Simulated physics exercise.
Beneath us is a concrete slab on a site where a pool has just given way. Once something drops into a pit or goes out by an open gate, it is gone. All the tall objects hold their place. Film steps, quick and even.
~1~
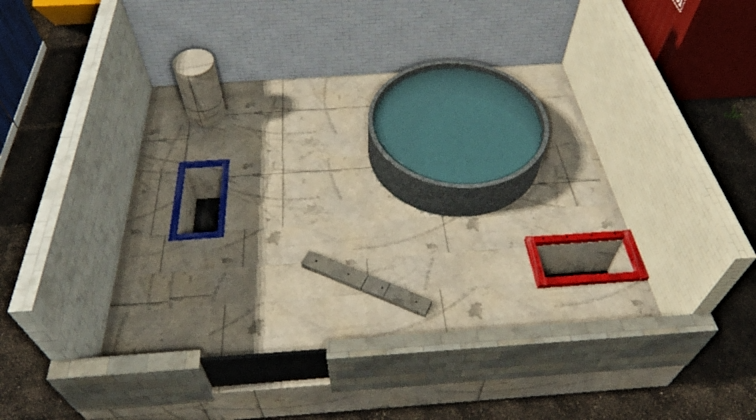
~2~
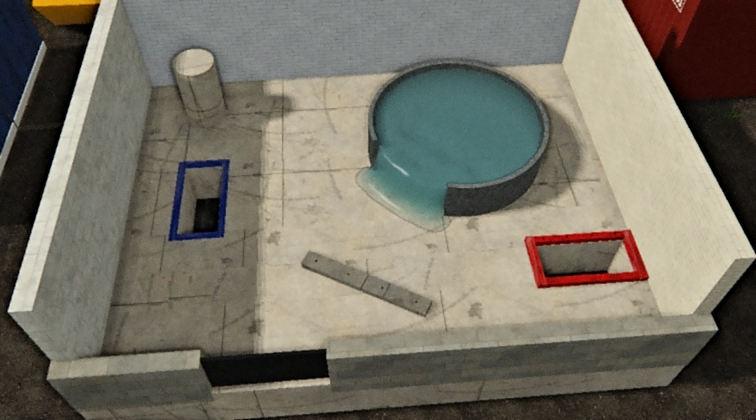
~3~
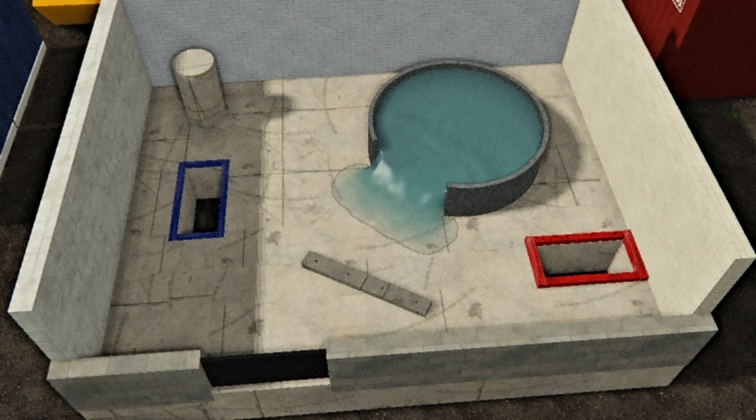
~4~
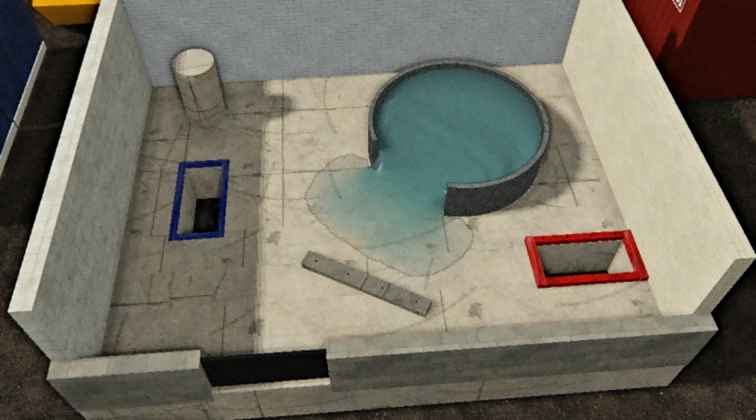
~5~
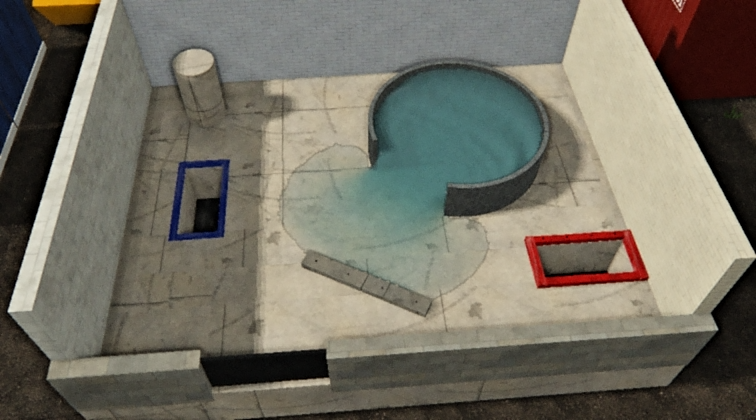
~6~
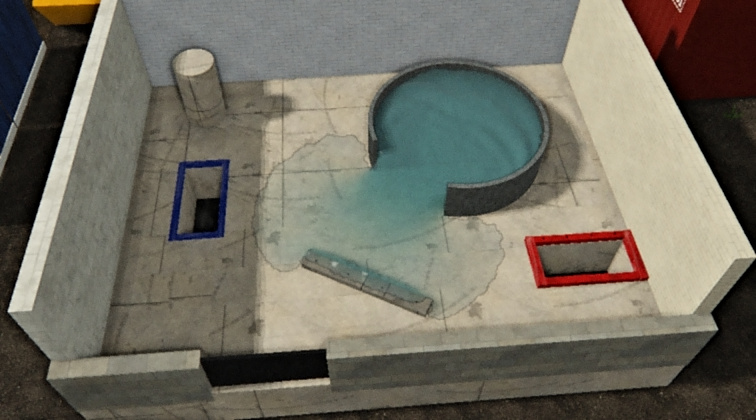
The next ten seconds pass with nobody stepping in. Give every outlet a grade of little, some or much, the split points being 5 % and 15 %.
Grades: Gate - little; blue pit - much; red pit - little.
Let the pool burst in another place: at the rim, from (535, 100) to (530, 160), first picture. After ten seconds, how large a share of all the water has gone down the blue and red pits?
Approximately, blue takes 8 % and red takes 25 %.
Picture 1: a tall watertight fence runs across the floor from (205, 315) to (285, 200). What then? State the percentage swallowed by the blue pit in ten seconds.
Blue: 15 %.
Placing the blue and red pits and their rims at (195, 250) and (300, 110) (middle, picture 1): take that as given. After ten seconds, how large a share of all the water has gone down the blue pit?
The blue pit receives 40 per cent.
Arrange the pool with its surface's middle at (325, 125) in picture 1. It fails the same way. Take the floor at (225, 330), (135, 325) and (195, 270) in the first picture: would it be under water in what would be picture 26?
Going through the three spots, I'd say swamped, swamped, swamped.
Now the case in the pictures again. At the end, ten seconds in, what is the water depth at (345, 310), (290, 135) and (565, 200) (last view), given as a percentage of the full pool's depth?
Roughly 14 per cent, 4 per cent and 4 per cent.
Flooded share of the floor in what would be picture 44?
By my count, 70 percent.
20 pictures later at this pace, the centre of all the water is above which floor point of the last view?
Somewhere around (358, 226) in the last view.
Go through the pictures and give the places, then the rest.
Still water in the pool at (457, 123), in the first frame.
Water pours out at (403, 190) and has run to (444, 224), in the second frame.
Water pours out at (403, 191) and has run to (432, 248), in the third frame.
The front is at (312, 196), out from the gap at (403, 191), in the fourth frame.
The front is at (289, 222), out from the gap at (403, 191), in the fifth frame.
The front is at (269, 252), out from the gap at (403, 191), in the sixth frame.
A moment on, water covers 35 % of the floor; the gate 0 %, the blue pit 1 %, the red pit 0 %.
Next, water covers 45 % of the floor; the gate 0 %, the blue pit 2 %, the red pit 0 %.
Then, water covers 55 % of the floor; the gate 0 %, the blue pit 5 %, the red pit 0 %.
Later, water covers 70 % of the floor; the gate 0 %, the blue pit 17 %, the red pit 0 %.
In the end, water covers 90 % of the floor; the gate 0 %, the blue pit 31 %, the red pit 1 %.
